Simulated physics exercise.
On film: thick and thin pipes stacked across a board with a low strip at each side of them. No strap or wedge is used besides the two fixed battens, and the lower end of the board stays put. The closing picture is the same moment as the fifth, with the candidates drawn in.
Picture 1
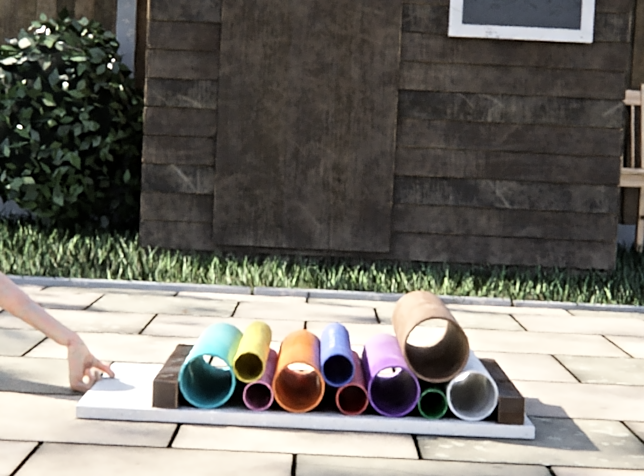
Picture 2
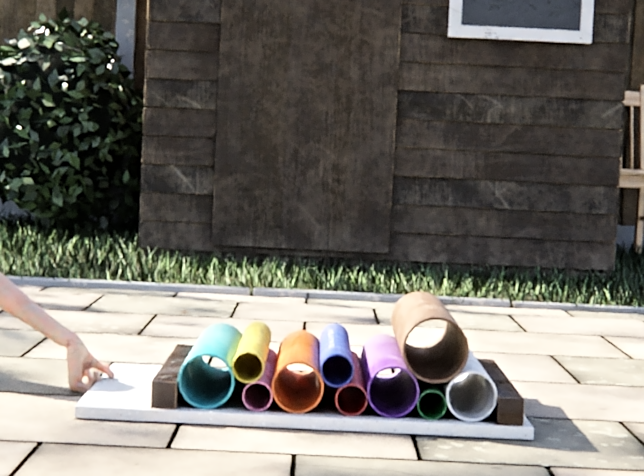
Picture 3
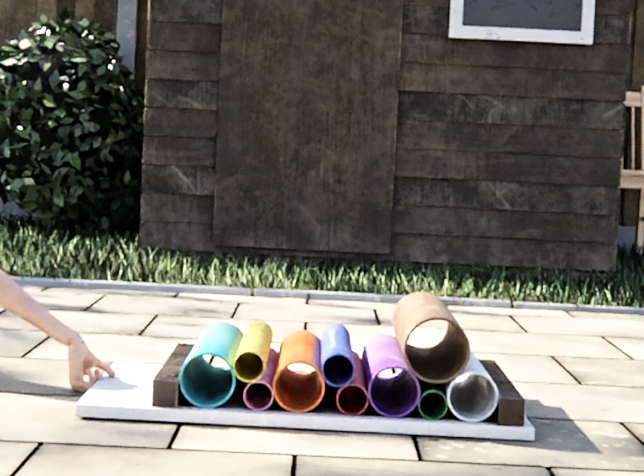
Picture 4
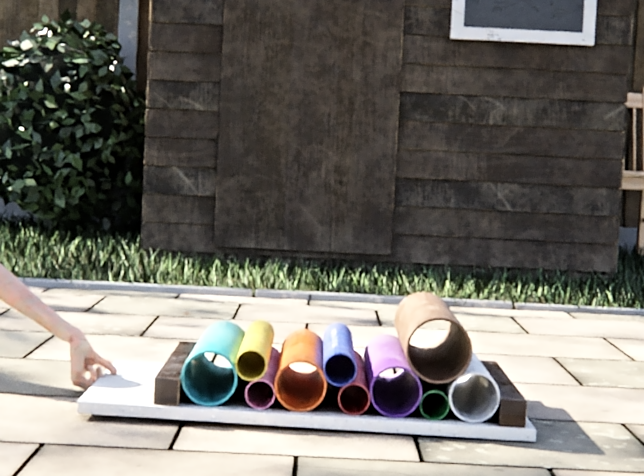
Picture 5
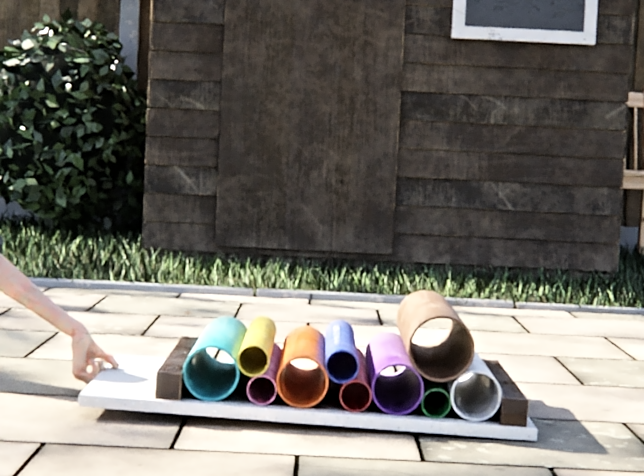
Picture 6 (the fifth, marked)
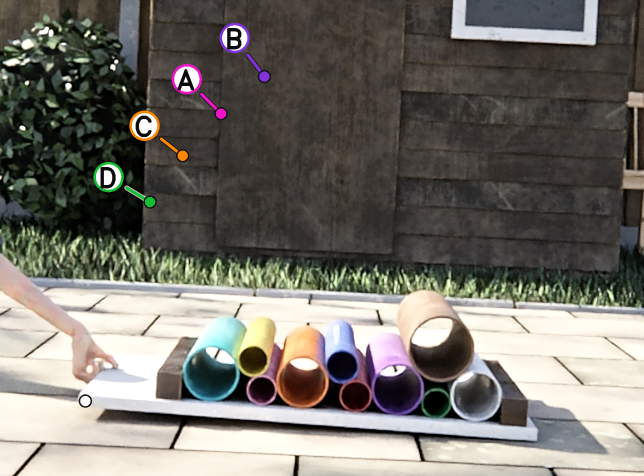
Colourful pipes stacked between dark strips on a white board, with a hand at left slightly raising the board's near end.
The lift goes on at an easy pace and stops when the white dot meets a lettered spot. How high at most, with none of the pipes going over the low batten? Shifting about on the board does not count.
Lift it to C and no more.
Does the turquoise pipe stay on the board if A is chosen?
The turquoise pipe: Yes.
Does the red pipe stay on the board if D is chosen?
Yes, with D.
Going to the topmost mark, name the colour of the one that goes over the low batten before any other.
The brown one.
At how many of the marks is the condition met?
Two of them.
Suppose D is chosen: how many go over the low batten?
At D the number is none.
On the copy, A at (221, 114); B at (265, 77); C at (183, 156); D at (150, 202); the white dot at (85, 401).
On C. First, board at 20°.
Then, board at 35°.
Finally, board at 35°, none over the low batten.
By contrast, A one over the low batten (brown); B one over the low batten (brown); D none over the low batten.
